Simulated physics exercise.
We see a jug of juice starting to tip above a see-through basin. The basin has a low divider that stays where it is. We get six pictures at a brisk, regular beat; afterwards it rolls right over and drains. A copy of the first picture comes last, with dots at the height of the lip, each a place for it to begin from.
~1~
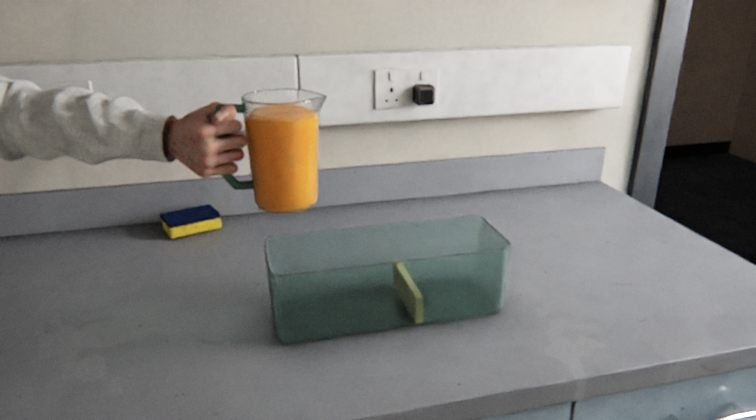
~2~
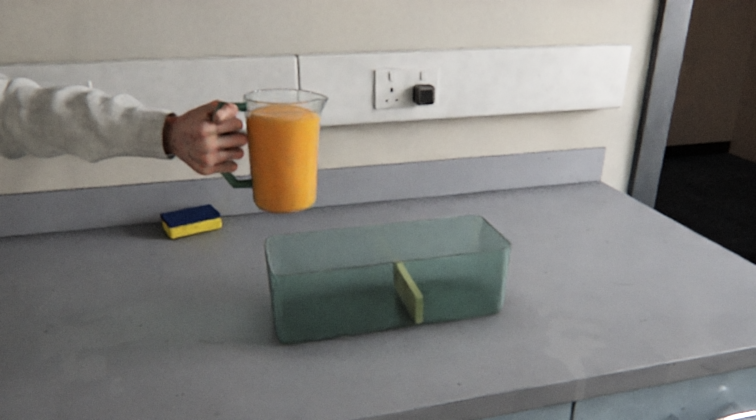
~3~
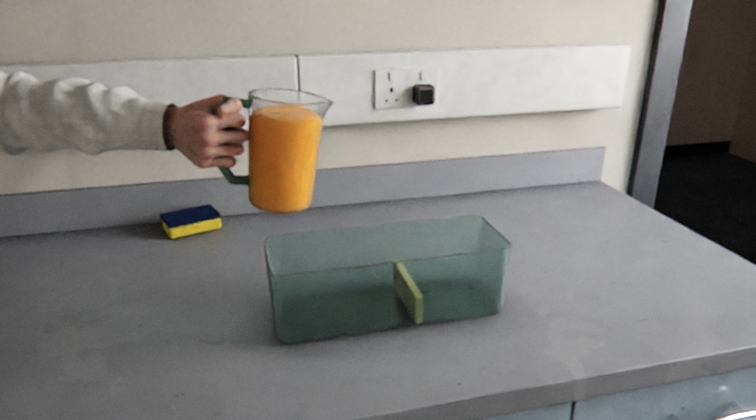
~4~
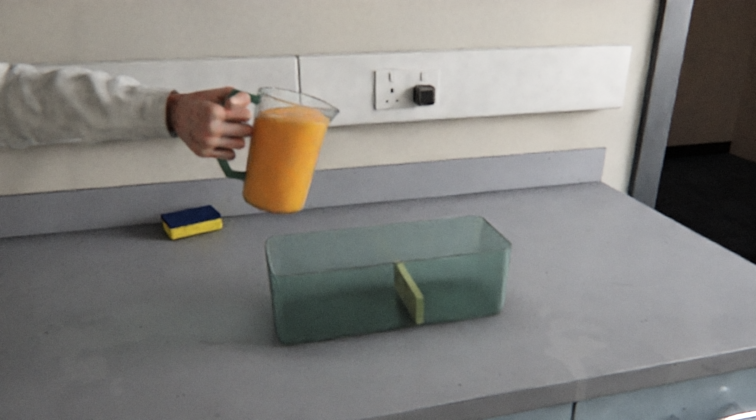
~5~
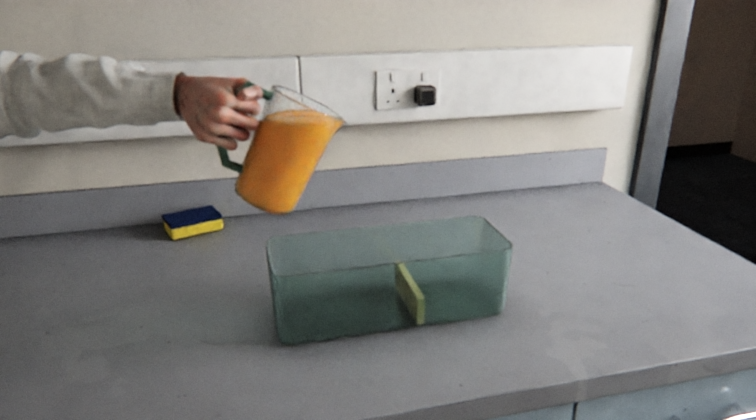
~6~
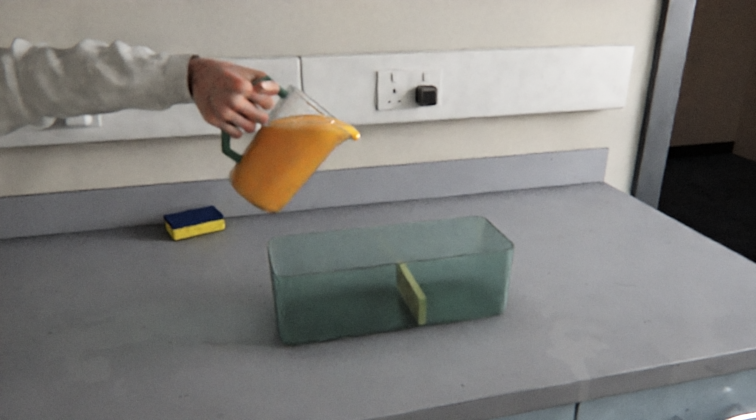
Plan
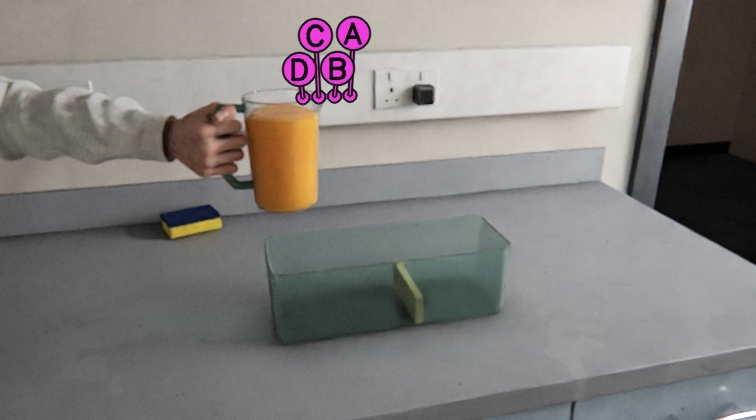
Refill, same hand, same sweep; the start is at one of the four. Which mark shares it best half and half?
A is best.
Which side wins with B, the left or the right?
The left one.
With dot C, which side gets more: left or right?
The left side.
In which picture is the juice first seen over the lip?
In picture 6.
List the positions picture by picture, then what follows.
Upright, lip at (325, 96); basin from (277, 341) to (501, 309); top of the wall at (407, 277); nothing has left yet, in the first frame.
Upright, lip at (326, 97); nothing has left yet, in the second frame.
Tipped about 7°, lip at (331, 102); nothing has left yet, in the third frame.
Tipped about 16°, lip at (338, 110); nothing has left yet, in the fourth frame.
Tipped about 27°, lip at (345, 121); nothing has left yet, in the fifth frame.
Tipped about 40°, lip at (351, 135); juice is over the lip, down to (355, 137), in the sixth frame.
On the marked copy, A at (350, 95); B at (334, 96); C at (318, 96); D at (302, 97).
With A, about 57 % ends left of the wall and 41 % right of it.
With B, about 78 % ends left of the wall and 15 % right of it; 7 % is lost outside.
With C, about 89 % ends left of the wall and 5 % right of it; 6 % is lost outside.
With D, about 90 % ends left of the wall and 8 % right of it; 3 % is lost outside.
